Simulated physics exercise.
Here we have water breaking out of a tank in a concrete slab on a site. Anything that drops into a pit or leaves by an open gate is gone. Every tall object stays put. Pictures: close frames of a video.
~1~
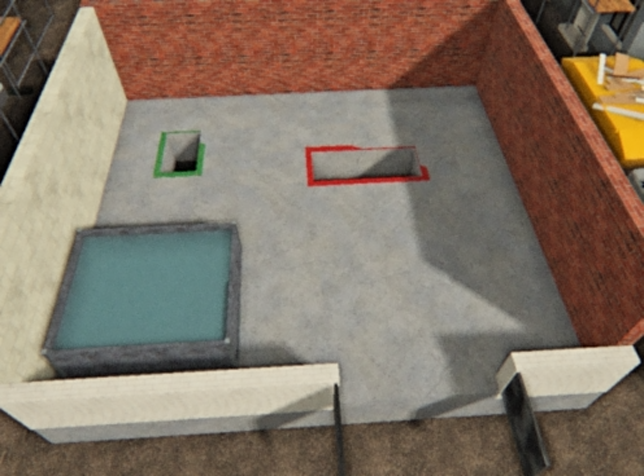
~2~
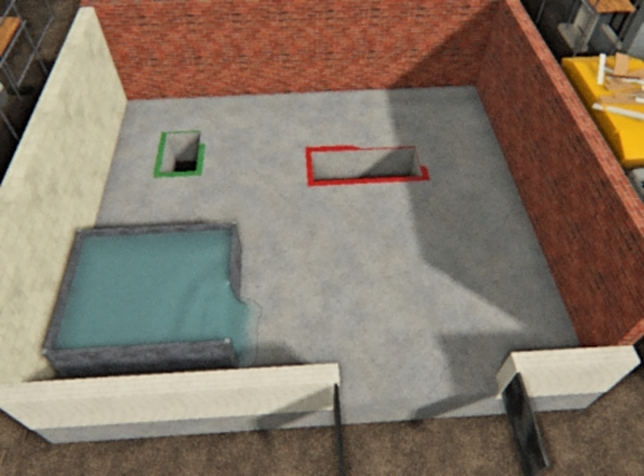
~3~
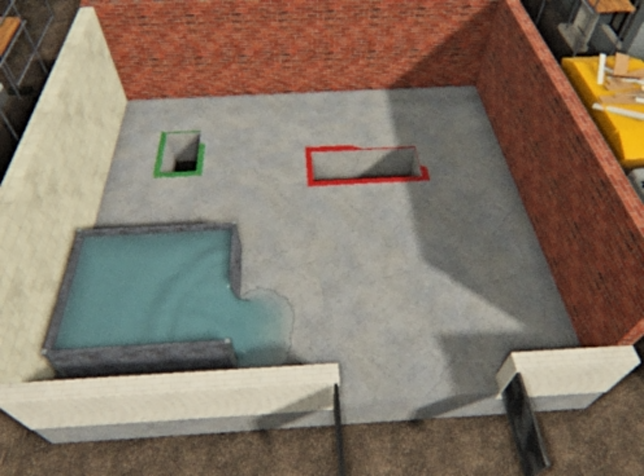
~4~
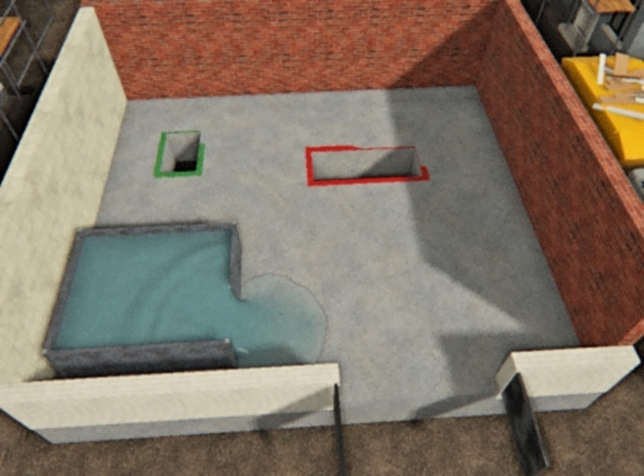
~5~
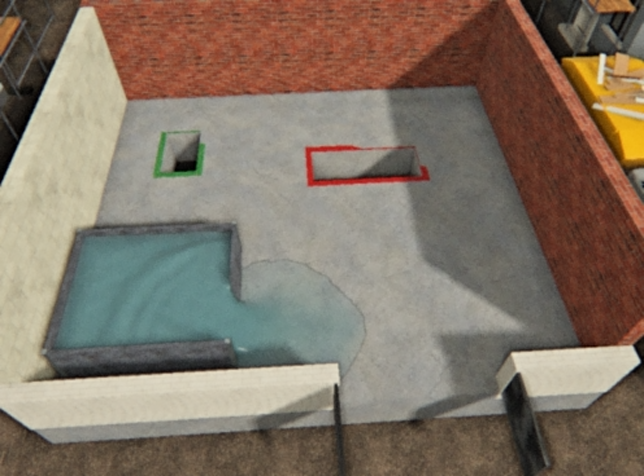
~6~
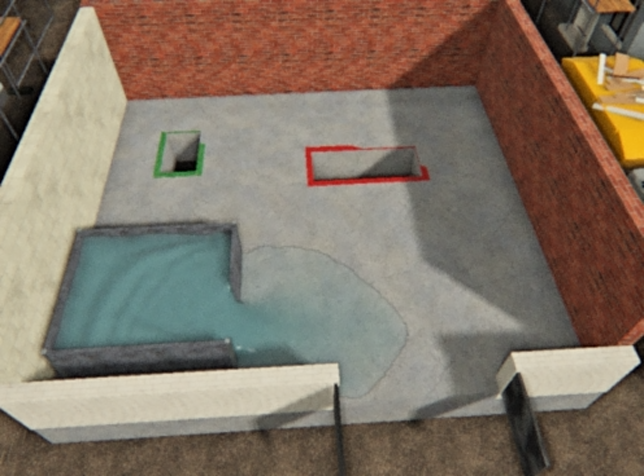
Water sits still in a square open tank on a grey slab walled by brick and pale panels, then breaks out through a gap in the tank's right side. It spreads rightward in a widening, rounded sheet across the concrete, while the green-outlined and red-outlined openings behind stay dry.
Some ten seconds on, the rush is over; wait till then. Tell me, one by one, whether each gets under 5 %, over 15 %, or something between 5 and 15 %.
One by one: The gate gets over 15 %; the green pit gets under 5 %; the red pit gets between 5 and 15 %.
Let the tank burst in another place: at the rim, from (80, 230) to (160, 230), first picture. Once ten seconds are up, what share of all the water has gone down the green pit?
The green pit gets 35 per cent.
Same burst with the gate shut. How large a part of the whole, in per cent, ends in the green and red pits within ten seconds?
I'd put green at 2 per cent and red at 15 per cent.
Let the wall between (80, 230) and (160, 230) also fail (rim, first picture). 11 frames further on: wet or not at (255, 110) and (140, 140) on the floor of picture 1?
Well, the first place ends up drenched, and the second one drenched.
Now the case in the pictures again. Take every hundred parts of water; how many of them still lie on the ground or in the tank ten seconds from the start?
Close to 70 in a hundred.
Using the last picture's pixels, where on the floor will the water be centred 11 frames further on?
The water centres close to (241, 312).
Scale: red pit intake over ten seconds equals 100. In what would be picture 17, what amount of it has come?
About 0 per cent.
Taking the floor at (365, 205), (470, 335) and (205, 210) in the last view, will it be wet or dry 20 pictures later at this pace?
Taking them in the order given: Swamped, then swamped, then spared.
A moment on, water covers 25 % of the floor; the gate 1 %, the green pit 0 %, the red pit 0 %.
Next, water covers 35 % of the floor; the gate 4 %, the green pit 0 %, the red pit 0 %.
Then, water covers 40 % of the floor; the gate 8 %, the green pit 0 %, the red pit 0 %.
Later, water covers 55 % of the floor; the gate 14 %, the green pit 0 %, the red pit 3 %.
In the end, water covers 80 % of the floor; the gate 21 %, the green pit 0 %, the red pit 10 %.
